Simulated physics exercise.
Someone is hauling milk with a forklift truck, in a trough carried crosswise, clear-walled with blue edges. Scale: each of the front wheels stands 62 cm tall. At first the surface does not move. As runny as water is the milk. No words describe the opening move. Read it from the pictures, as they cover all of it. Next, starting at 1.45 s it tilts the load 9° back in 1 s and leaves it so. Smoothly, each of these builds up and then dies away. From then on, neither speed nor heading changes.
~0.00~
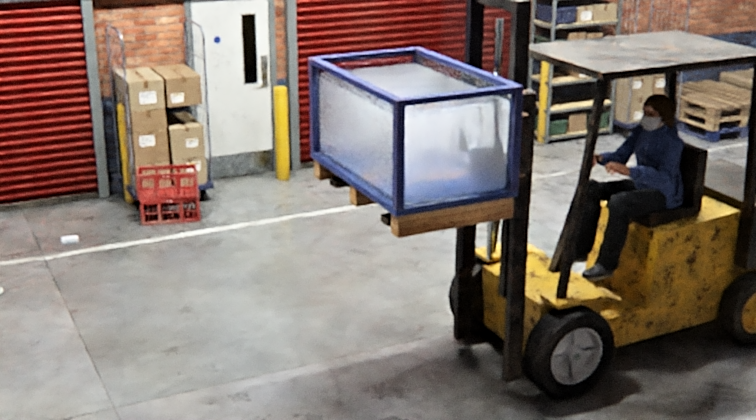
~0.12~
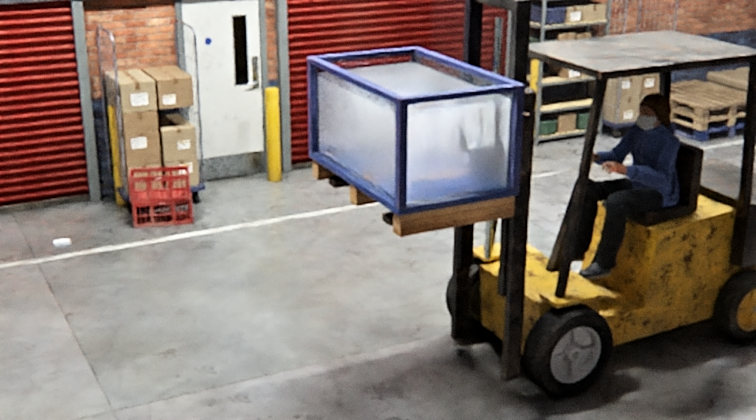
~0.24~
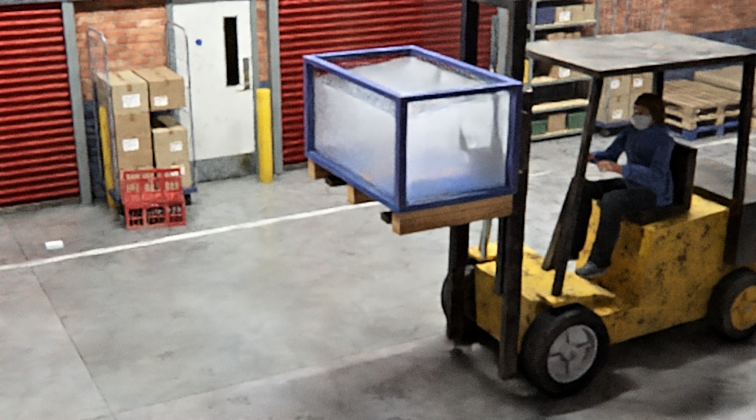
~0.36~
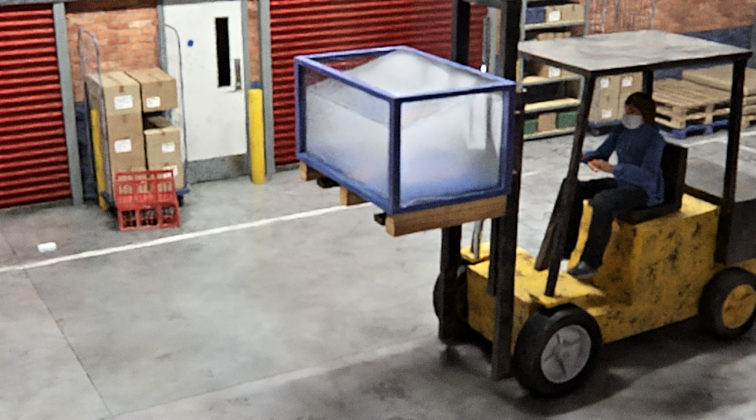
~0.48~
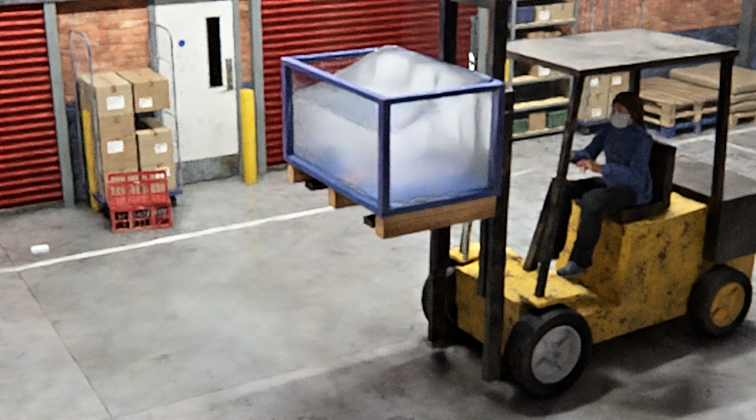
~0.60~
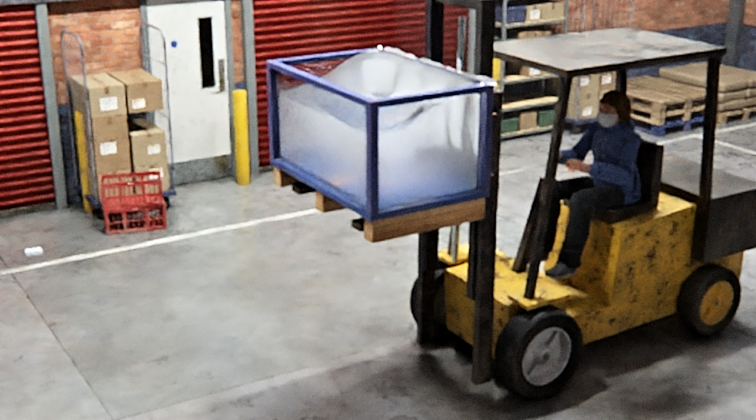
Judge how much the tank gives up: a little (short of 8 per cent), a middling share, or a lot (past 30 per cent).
It gives up a middling share.
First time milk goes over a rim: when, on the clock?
Around 0.8 s.
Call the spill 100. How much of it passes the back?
Fraction of spill: Roughly 90%.
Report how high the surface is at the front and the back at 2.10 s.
Front 62 cm and back 46 cm.
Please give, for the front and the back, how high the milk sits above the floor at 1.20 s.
About 54 cm at the front, 48 cm at the back.
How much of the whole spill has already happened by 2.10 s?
Close to 10 in a hundred.
By 1.20 s front 55 cm, middle 54 cm, back 48 cm above the floor; the loss stands at 1 per cent, over the back.
By 2.10 s front 61 cm, middle 49 cm, back 45 cm above the floor; the loss stands at 1 per cent, mostly over the back, some over the front.
By 3.00 s front 60 cm, middle 45 cm, back 41 cm above the floor; the loss stands at 8 per cent, over the back.
By 5.43 s the loss stands at 11 per cent, over the back, 47 of 427 litres.
